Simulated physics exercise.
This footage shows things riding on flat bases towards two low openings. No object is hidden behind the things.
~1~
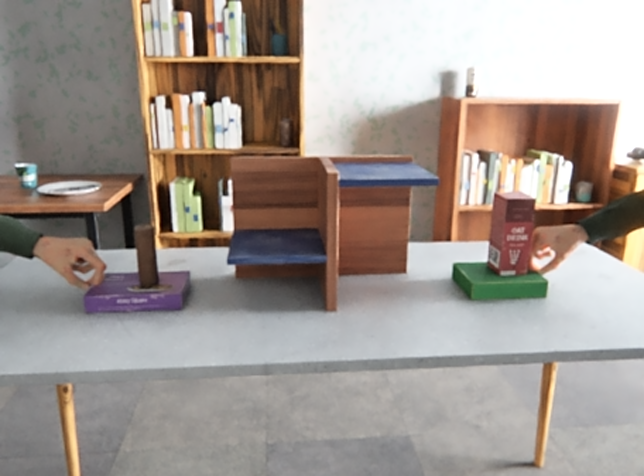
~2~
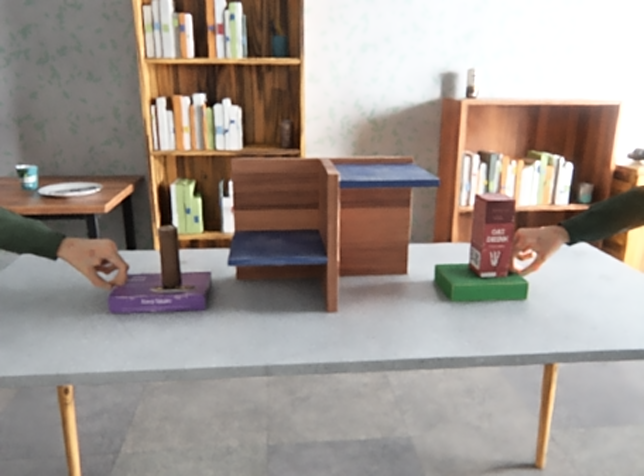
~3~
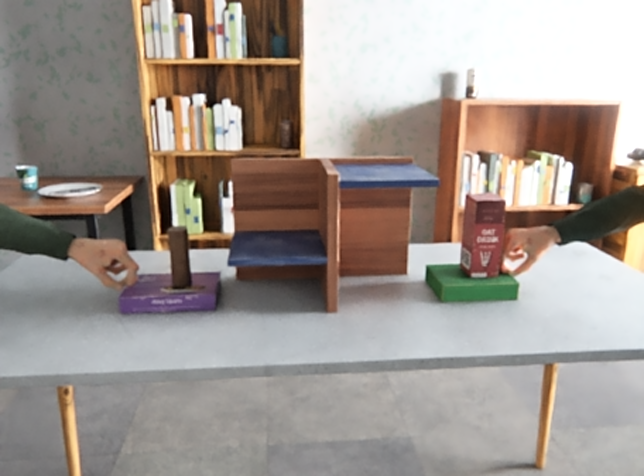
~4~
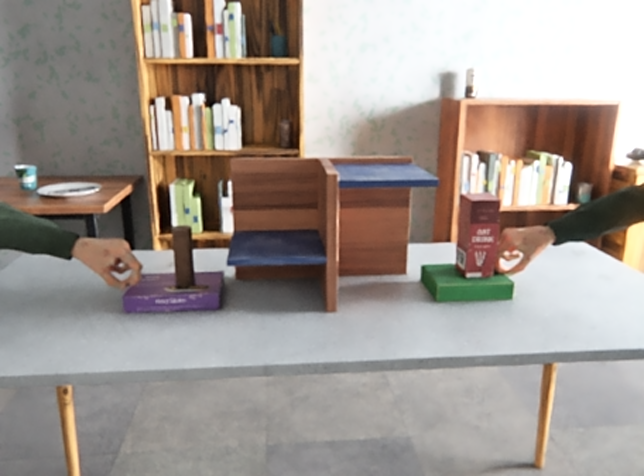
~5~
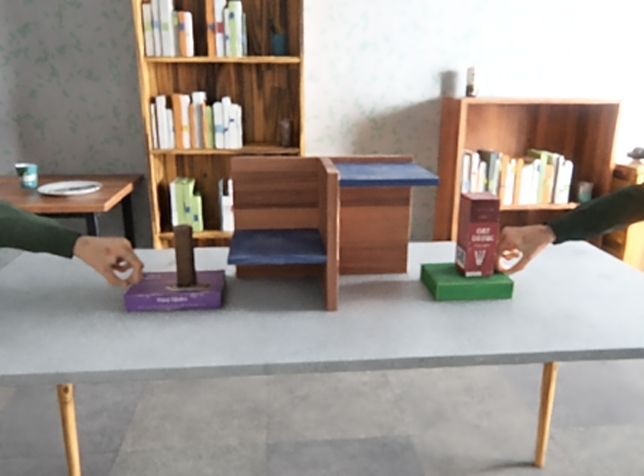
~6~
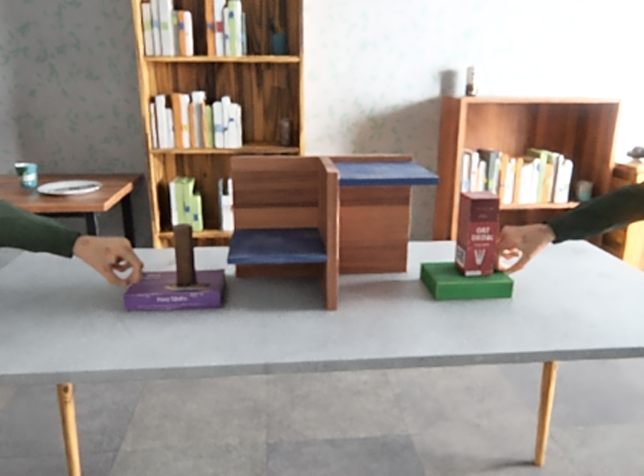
In this clip, two hands slide a purple box carrying a brown candle rightward and a green board carrying a red carton leftward across a table, on either side of a wooden shelf, before both nearly cease moving.
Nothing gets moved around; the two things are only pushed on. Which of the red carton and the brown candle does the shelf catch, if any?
Caught by the shelf? Red carton - no, brown candle - yes.
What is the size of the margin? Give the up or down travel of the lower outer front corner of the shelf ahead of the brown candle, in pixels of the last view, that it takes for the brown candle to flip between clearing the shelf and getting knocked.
28 pixels up.
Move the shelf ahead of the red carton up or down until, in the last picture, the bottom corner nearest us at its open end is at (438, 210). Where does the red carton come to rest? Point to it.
Settles at approximately (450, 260) in the last view.
Then, 1.04 s past the last view, red carton riding along near (444, 234); brown candle leaning 7° off how it started near (221, 252).
Then, 1.34 s past the last view, red carton riding along near (432, 234); brown candle leaning 44° off how it started near (217, 254).
Then, 1.64 s past the last view, red carton riding along near (420, 235); brown candle on its side near (216, 271).
Finally, the red carton passes below, near (393, 235); the brown candle is knocked back, near (245, 270).
